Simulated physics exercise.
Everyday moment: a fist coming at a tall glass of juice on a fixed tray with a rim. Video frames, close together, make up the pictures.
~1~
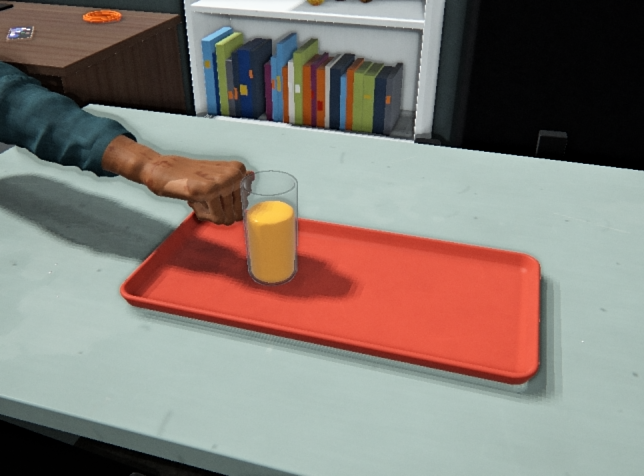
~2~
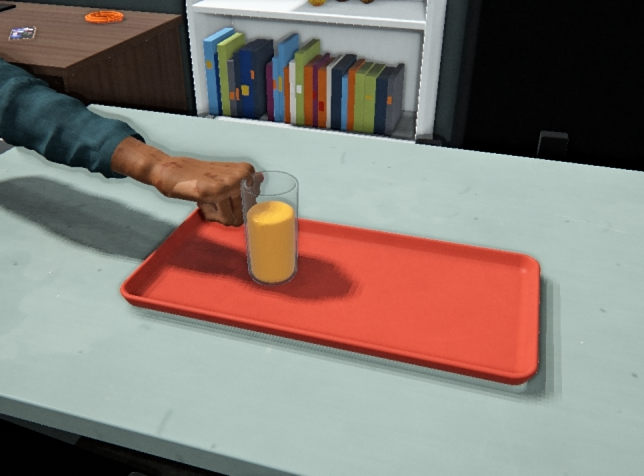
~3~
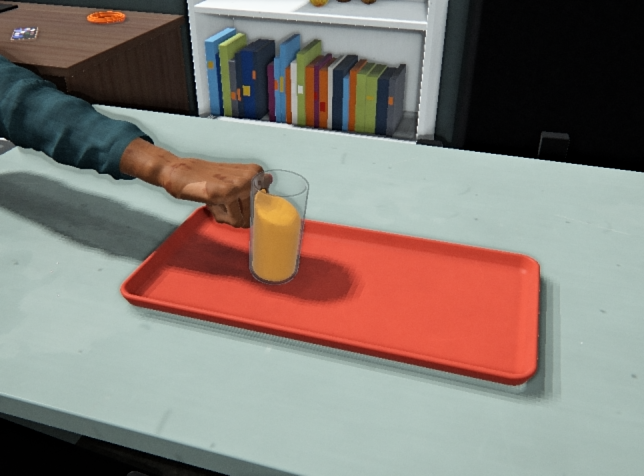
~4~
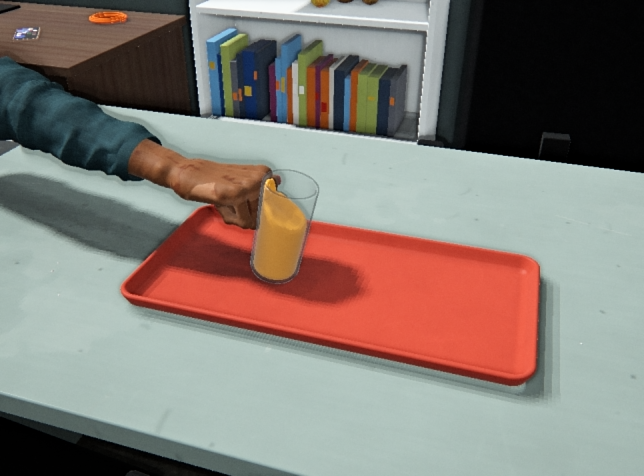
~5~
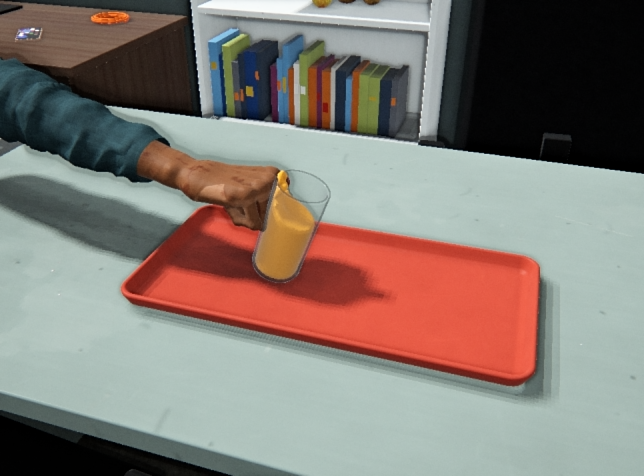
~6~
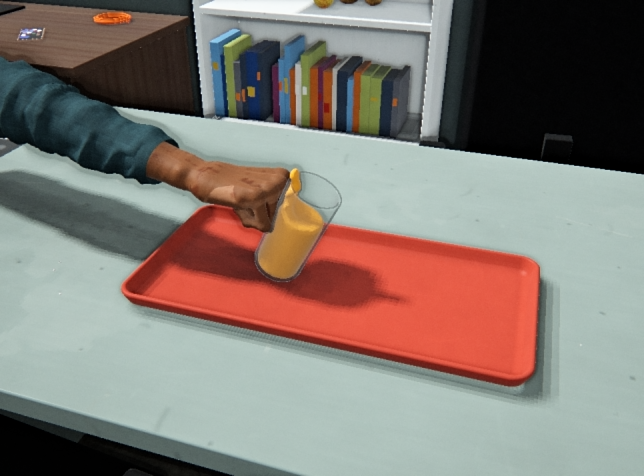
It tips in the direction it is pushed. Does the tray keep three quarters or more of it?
No.
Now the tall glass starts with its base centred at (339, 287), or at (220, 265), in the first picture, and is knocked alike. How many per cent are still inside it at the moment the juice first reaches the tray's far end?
75 %, then 50 %.
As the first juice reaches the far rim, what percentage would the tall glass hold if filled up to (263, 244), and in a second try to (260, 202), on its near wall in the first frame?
About 65 and 60 per cent.
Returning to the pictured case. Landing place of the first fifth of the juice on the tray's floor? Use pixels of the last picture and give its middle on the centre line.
At about (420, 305).
A moment on, the tall glass lies on its side and 100 per cent is in the glass, 0 on the tray and 0 above or beyond its rim.
Next, the tall glass lies on its side and 62 per cent is in the glass, 30 on the tray and 8 above or beyond its rim.
Then the tall glass lies on its side and 34 per cent is in the glass, 49 on the tray and 17 above or beyond its rim.
Later the tall glass lies on its side and 19 per cent is in the glass, 44 on the tray and 37 above or beyond its rim.
In the end 63 per cent is held by tray and glass, 37 is off the tray.
